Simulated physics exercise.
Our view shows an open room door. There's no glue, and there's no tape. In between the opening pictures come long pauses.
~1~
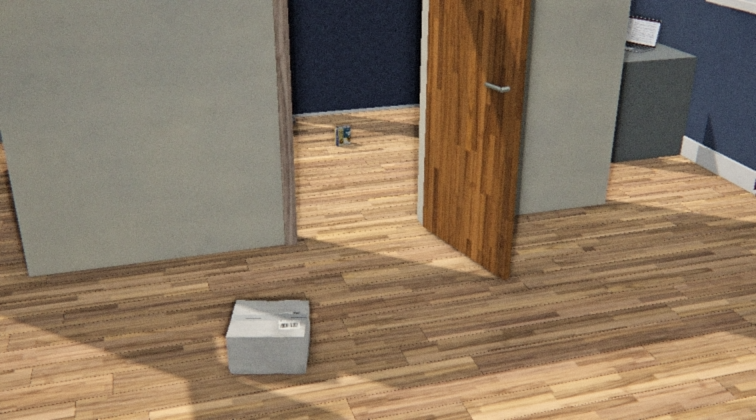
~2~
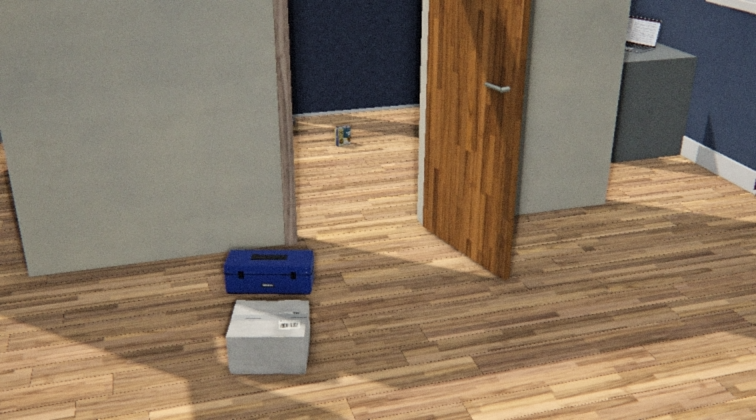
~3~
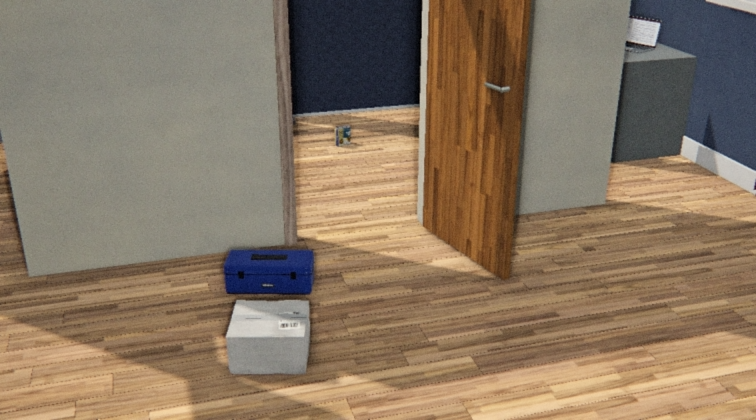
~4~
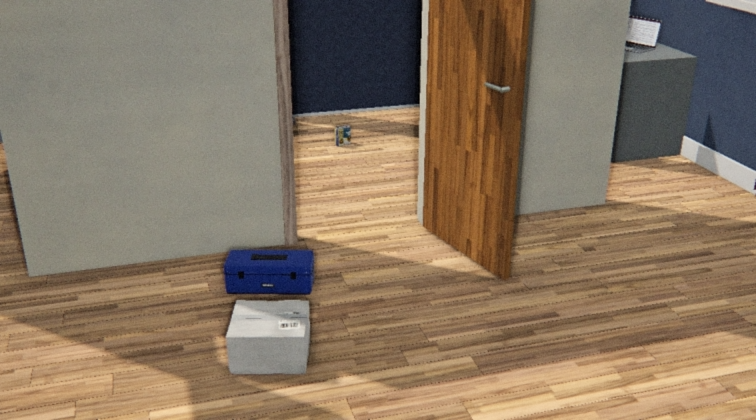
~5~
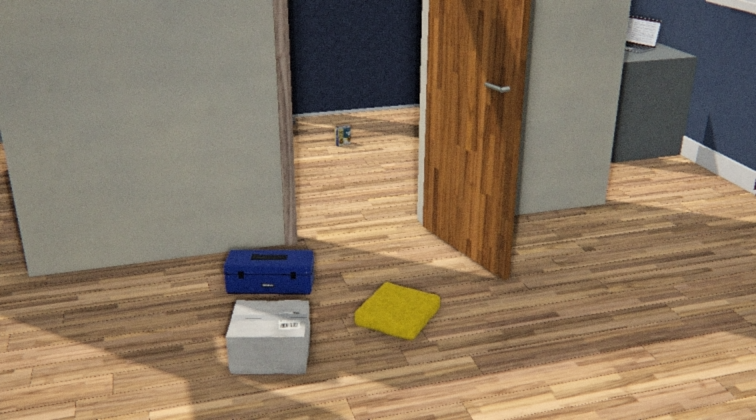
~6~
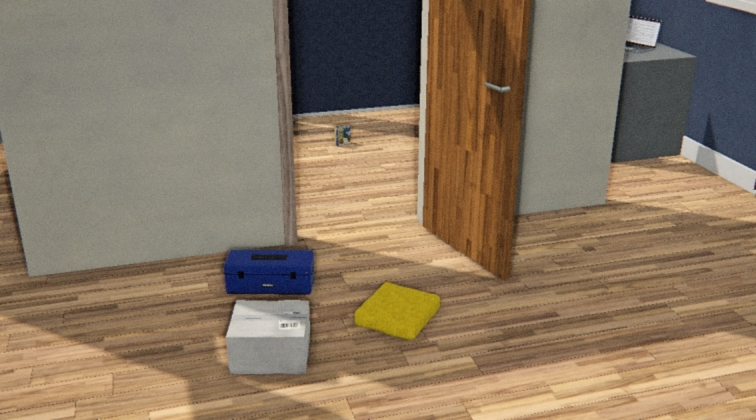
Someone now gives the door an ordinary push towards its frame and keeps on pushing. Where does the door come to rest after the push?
Result: Fully closed.
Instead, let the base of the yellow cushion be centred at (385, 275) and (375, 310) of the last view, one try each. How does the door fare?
Try 1: Door stays partly open. Try 2: Door ends up flush.
Then, 0.70 s past the last view, open by 83°.
Then, 1.30 s past the last view, open by 48°.
Then, 1.80 s past the last view, open by 18°.
Finally, open by 0°; all 3 still in place. Final places as the last picture's camera would see them, yellow cushion near (398, 310).
